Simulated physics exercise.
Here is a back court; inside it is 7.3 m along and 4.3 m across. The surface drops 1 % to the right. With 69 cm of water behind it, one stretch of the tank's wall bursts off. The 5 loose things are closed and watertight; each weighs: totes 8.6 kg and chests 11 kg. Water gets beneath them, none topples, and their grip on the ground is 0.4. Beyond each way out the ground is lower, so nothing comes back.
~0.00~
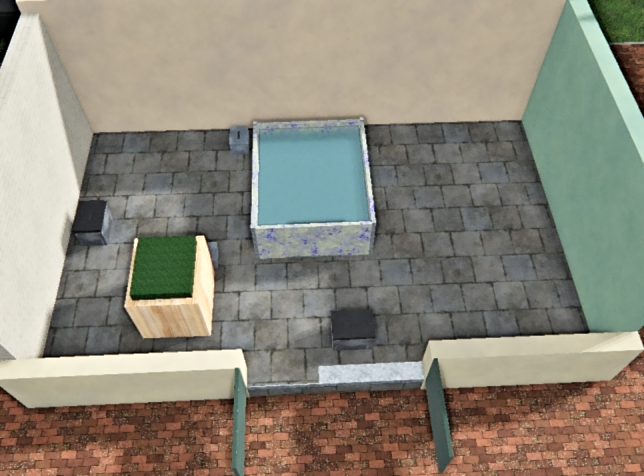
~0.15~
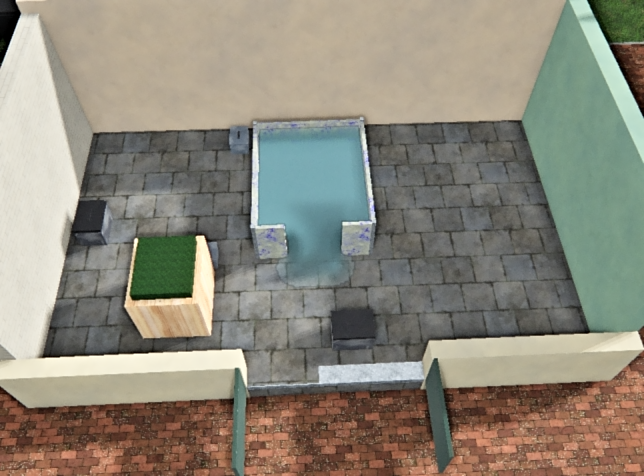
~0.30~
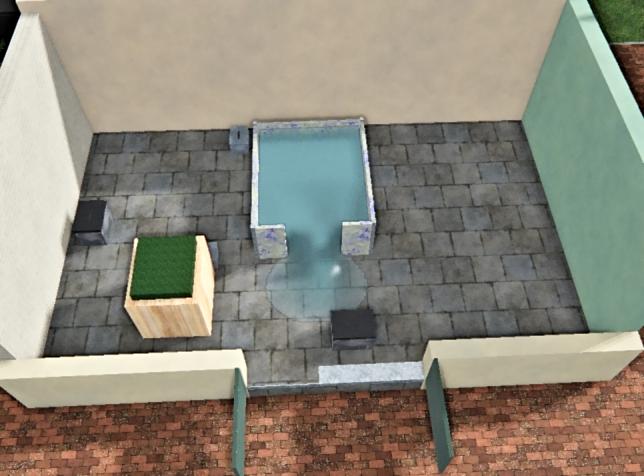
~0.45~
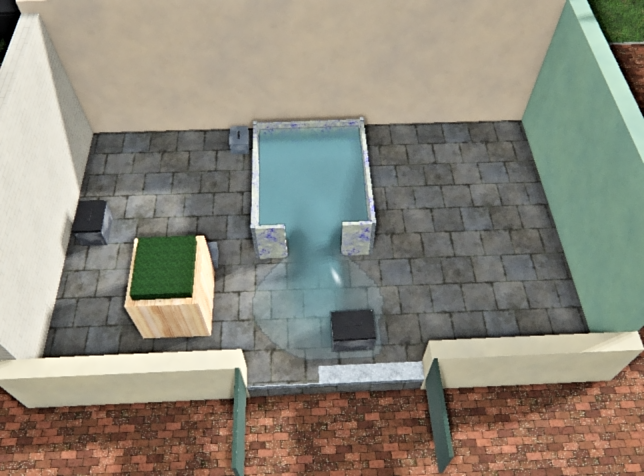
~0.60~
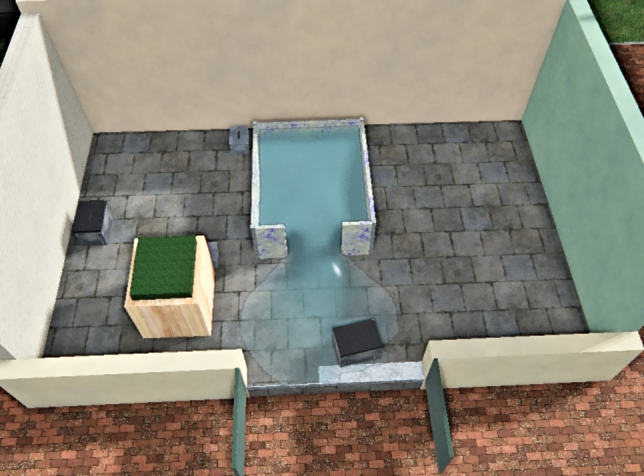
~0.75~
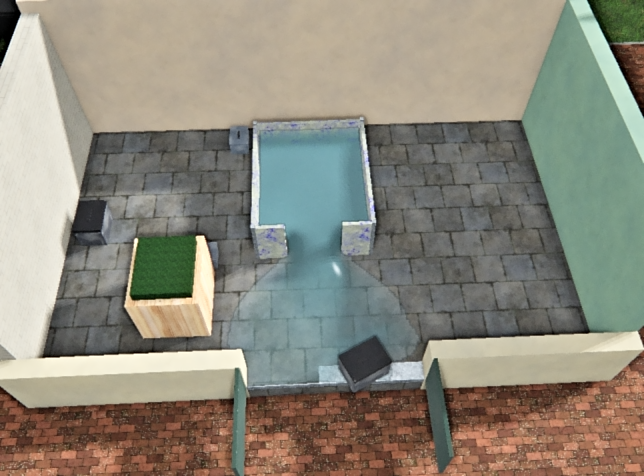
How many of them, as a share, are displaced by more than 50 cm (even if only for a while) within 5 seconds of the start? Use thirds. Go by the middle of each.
It is less than a third.
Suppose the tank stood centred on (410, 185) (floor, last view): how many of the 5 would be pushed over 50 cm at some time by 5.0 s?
Then 1.
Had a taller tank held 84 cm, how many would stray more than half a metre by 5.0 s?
Then 1.
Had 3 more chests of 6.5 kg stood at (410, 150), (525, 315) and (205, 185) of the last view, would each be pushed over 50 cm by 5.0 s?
In turn: Less, past it, under.
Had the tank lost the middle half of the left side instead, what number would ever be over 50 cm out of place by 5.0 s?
Then 3.
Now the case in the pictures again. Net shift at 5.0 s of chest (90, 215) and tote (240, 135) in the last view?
In that order: 0 cm, 0 cm.
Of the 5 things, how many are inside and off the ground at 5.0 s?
At that moment 0.
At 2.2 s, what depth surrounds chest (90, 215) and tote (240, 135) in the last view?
About 0 and 0 cm.
After 1.1 s 1 of 5 are over 50 cm from their spots; 0 afloat.
After 2.2 s 1 of 5 are over 50 cm from their spots; 0 afloat.
After 3.5 s 1 of 5 are over 50 cm from their spots; 0 afloat.
After 5.0 s 1 of 5 are over 50 cm from their spots, and 1 have been at some point; 0 afloat.
